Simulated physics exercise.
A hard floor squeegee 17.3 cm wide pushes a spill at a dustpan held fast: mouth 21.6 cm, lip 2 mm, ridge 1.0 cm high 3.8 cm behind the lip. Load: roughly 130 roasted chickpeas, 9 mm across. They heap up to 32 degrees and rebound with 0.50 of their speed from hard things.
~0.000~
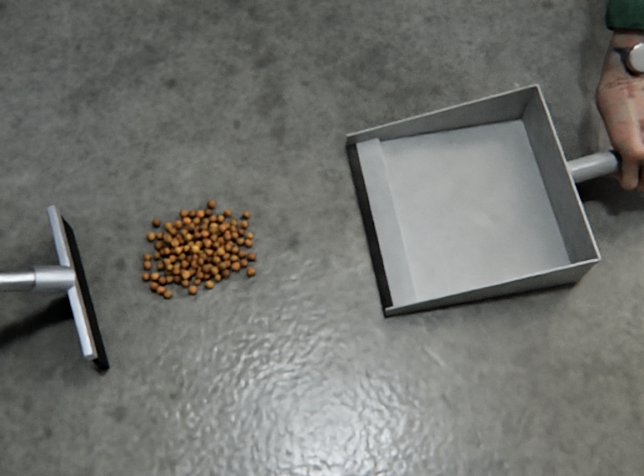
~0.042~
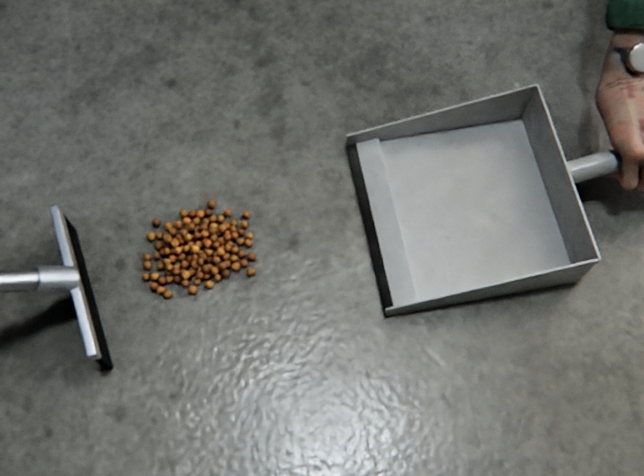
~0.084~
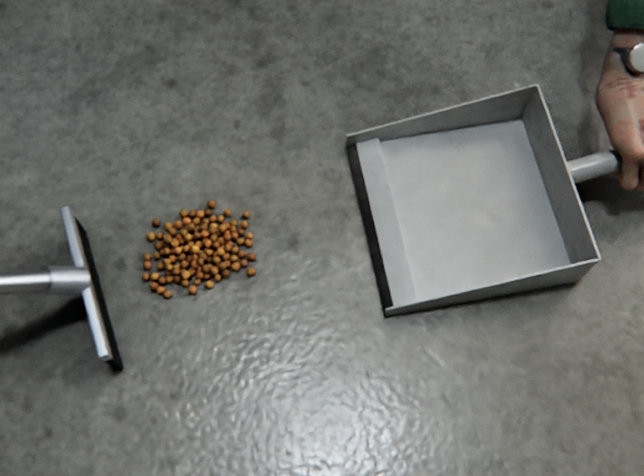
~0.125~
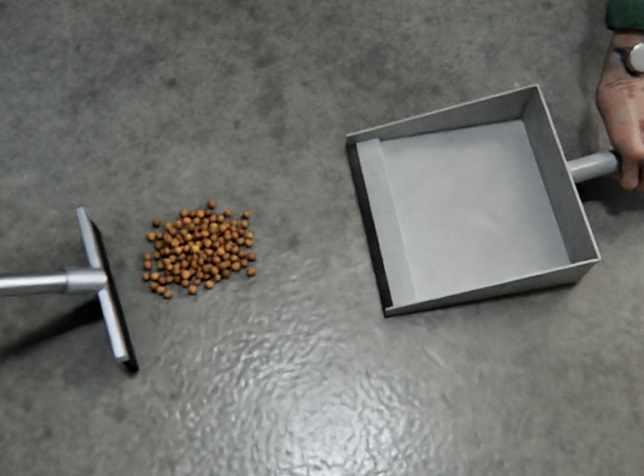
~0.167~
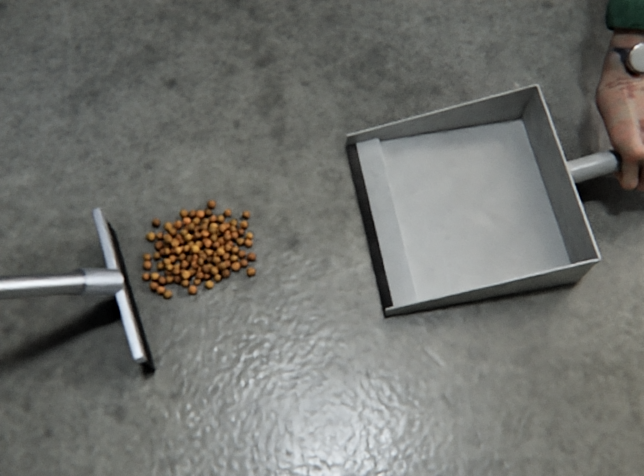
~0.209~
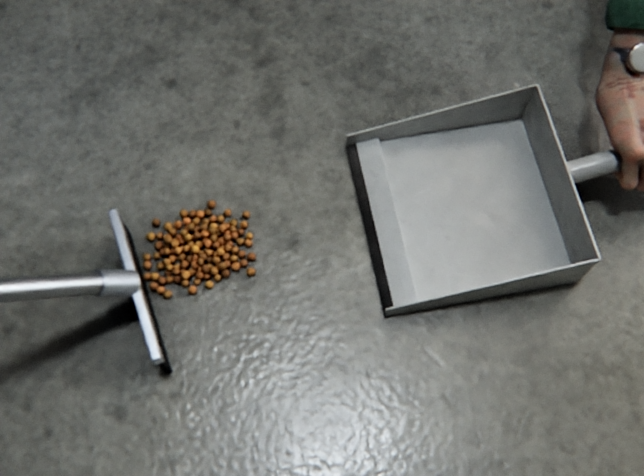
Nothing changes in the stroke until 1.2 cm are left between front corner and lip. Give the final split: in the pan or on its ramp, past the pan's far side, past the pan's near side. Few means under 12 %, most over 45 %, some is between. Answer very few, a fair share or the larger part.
In the pan or on its ramp: Very few; past the pan's far side: Very few; past the pan's near side: Very few.
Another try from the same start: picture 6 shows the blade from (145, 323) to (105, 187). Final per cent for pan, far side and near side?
Pan 35, far 20, near 0.
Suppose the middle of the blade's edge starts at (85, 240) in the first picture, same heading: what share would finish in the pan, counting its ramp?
Some 25 per cent.
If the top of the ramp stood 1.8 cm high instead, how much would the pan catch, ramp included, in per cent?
In that case some 0 per cent.
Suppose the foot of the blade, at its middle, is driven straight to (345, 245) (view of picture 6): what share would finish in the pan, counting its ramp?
About 25 per cent.
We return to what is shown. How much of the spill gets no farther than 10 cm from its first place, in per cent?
Some 40 per cent.
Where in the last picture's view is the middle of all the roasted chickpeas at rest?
Near (333, 224).
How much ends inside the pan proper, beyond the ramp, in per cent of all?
About 0 per cent.
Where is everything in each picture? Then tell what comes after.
In the first picture, blade from (91, 354) to (55, 214), moved 0.0 cm, 0 of the pieces shifted so far; middle of the pieces at (199, 245); pan at (474, 208).
In the second picture, blade from (95, 355) to (58, 214), moved 0.4 cm, 0 of the pieces shifted so far; middle of the pieces at (199, 245).
In the third picture, blade from (106, 355) to (68, 214), moved 1.5 cm, 0 of the pieces shifted so far; middle of the pieces at (199, 245).
In the fourth picture, blade from (122, 356) to (84, 215), moved 3.2 cm, 0 of the pieces shifted so far; middle of the pieces at (199, 245).
In the fifth picture, blade from (140, 358) to (100, 216), moved 4.9 cm, 0 of the pieces shifted so far; middle of the pieces at (199, 245).
In the sixth picture, blade from (158, 359) to (116, 217), moved 6.7 cm, 0 of the pieces shifted so far; middle of the pieces at (199, 245); pan at (474, 208). Its pace works out near 0.42 m/s, heading 14 degrees towards the viewer's side.
After 0.48 s, middle of the blade 14 cm from the lip; 0 % over the lip, far side 0 %, near side 0 %.
Then, at 0.66 s, middle of the blade 7 cm from the lip; 0 % over the lip, far side 0 %, near side 0 %.
After 0.96 s, middle of the blade 3 cm from the lip; 5 % over the lip, far side 0 %, near side 5 %.
By 1.3 s all is still; pan 0 %, far side 0 %, near side 5 %, in front of the lip or behind the blade 95 %.
